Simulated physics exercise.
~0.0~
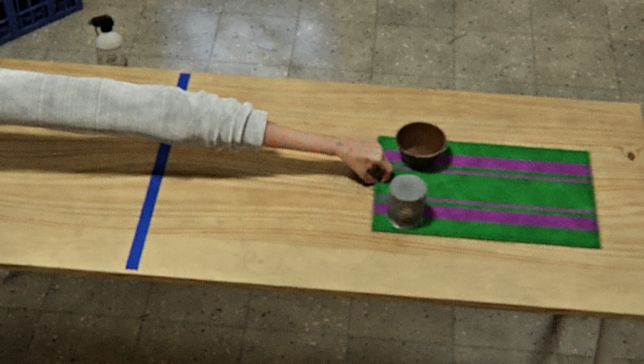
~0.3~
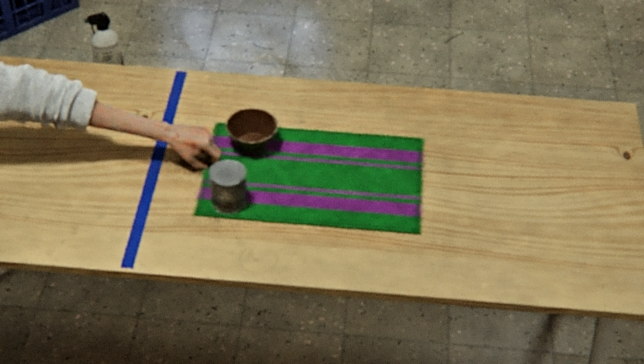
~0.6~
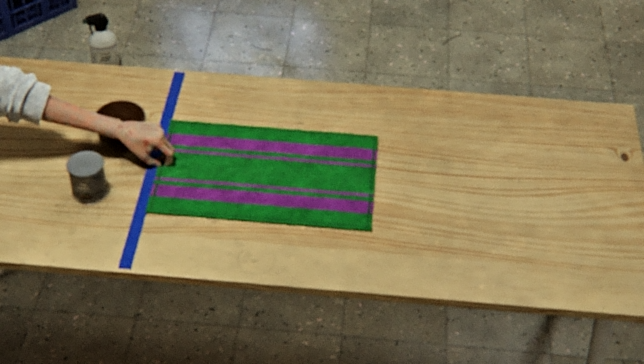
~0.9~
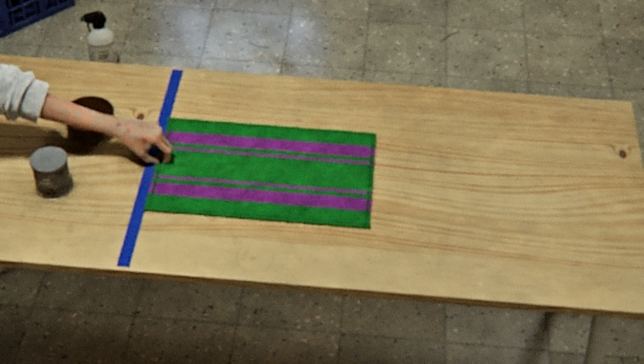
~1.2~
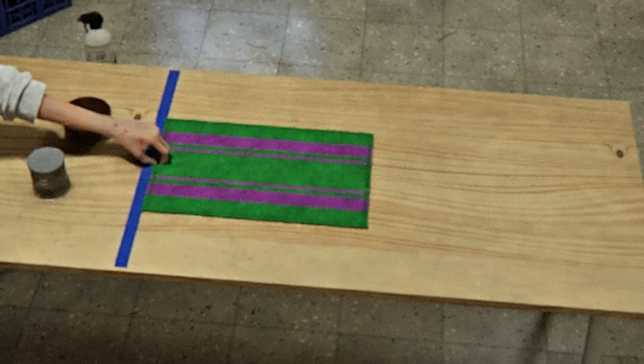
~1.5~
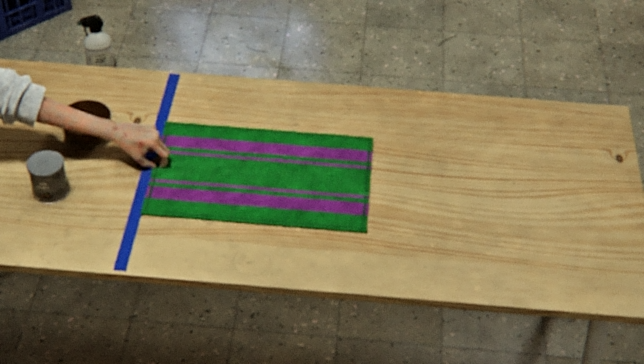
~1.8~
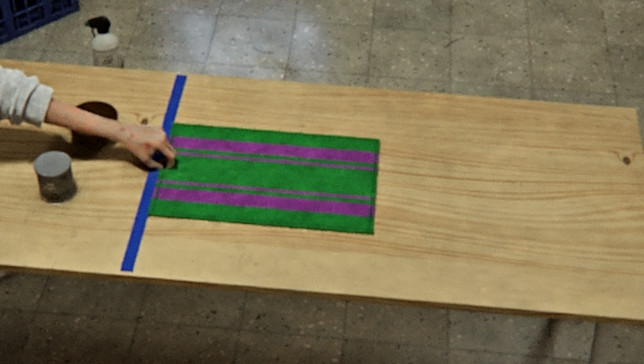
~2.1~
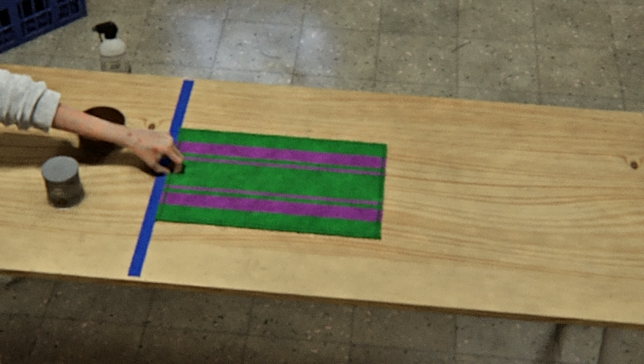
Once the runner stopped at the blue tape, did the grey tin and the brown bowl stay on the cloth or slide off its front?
Both slid off the front. The grey tin and the brown bowl ended up on the bare wood to the left of the cloth.
